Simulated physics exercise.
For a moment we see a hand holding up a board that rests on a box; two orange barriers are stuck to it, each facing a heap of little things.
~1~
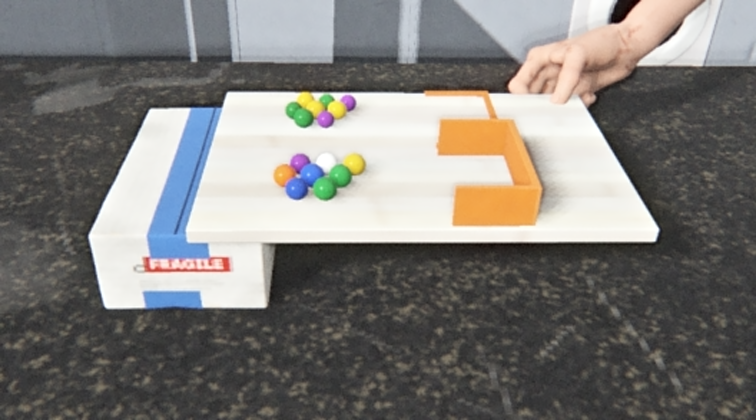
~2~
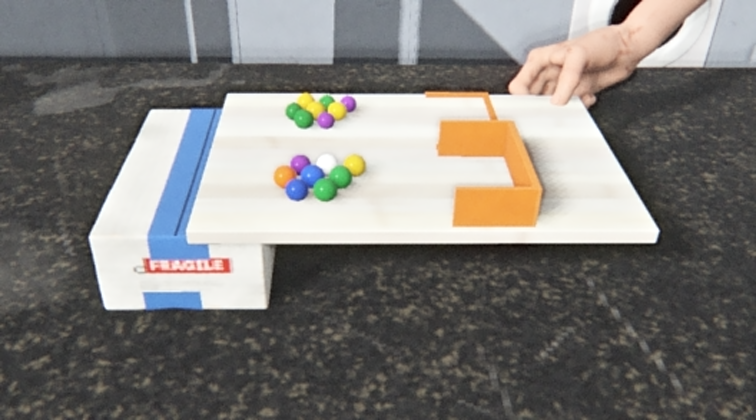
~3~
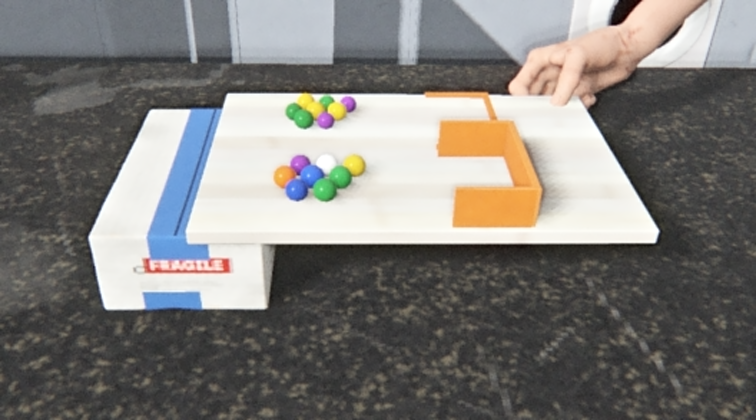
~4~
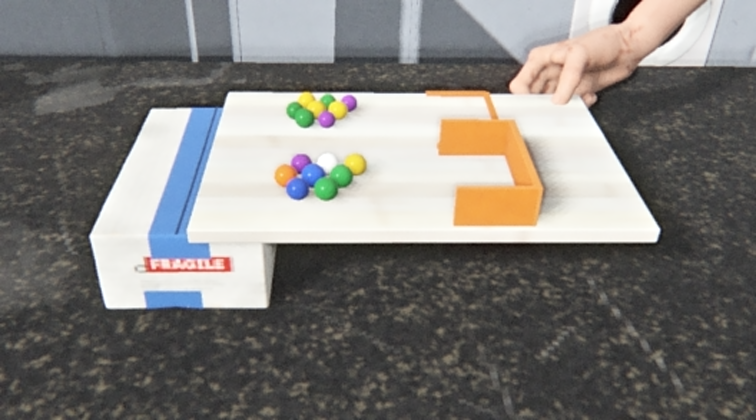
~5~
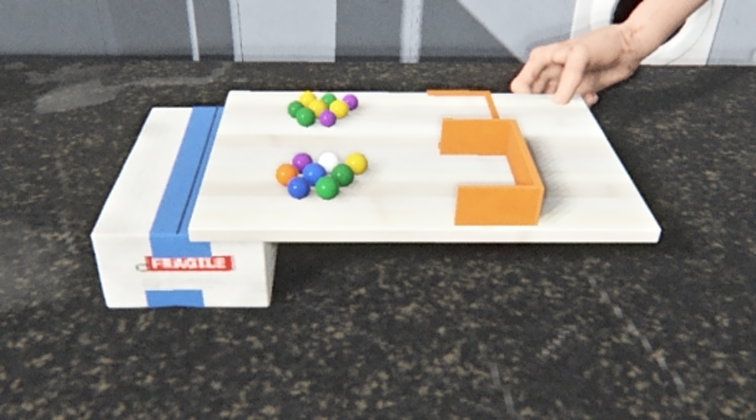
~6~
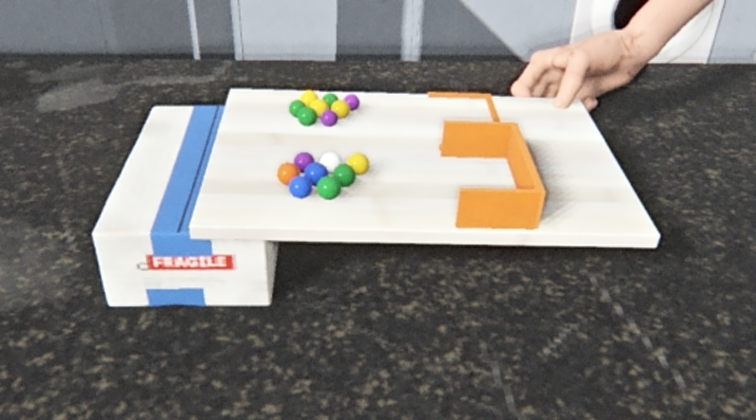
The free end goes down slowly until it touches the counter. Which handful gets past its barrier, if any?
Outcome: The near handful will stay behind its barrier. The far handful will make it past its barrier.
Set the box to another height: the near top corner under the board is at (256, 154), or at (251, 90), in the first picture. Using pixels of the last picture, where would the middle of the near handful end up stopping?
First near (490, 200), then near (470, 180).
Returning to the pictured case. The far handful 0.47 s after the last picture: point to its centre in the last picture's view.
Centre estimate, last view: Approx. (389, 130).
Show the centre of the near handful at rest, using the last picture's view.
Around (494, 216).
Then, 0.21 s later than the last frame, board sloping at 7°; near handful where it was; far handful where it was.
Then, 0.47 s later than the last frame, board sloping at 13°; near handful on its way down; far handful on its way down.
Then, 0.75 s later than the last frame, board resting at 14°; near handful has reached its bar; far handful roughly two thirds past its bar.
When it is over, board resting at 14°; near handful gathered behind its bar; far handful every one past its bar.
